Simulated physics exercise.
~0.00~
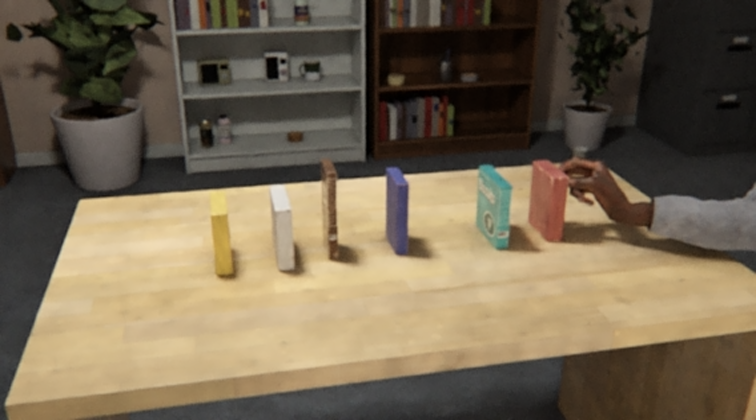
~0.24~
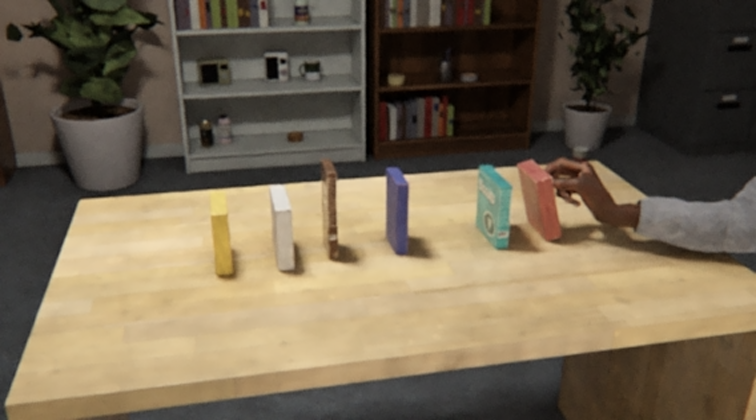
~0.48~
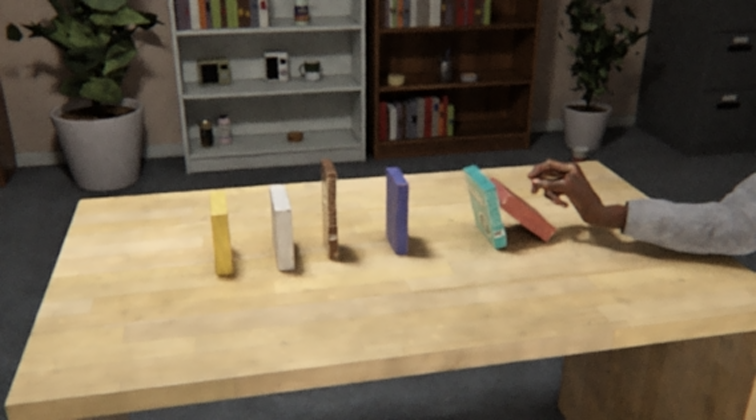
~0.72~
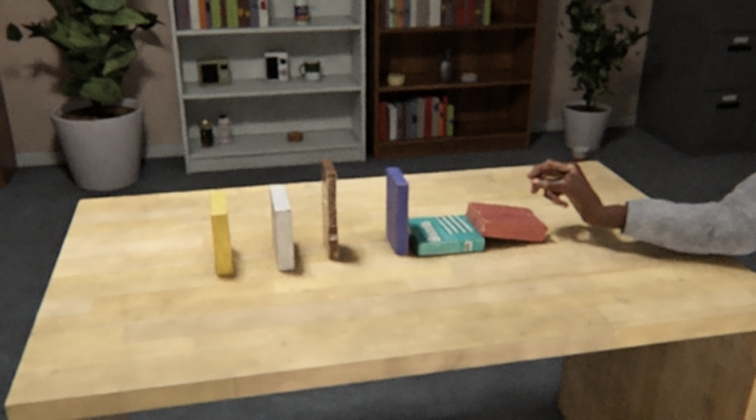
To begin with, six slim, book-like blocks stand upright in a spaced row on a wooden table, with a hand at the red one on the far right. The fingers tip the red block to the left, and it leans away from the hand. It drops against the turquoise block, which starts to lean left as well, while the hand stays back in the air. Both then go down, the turquoise one lying beside the base of the blue block and the red one resting against its right end. The blue, brown, white and yellow blocks remain standing.
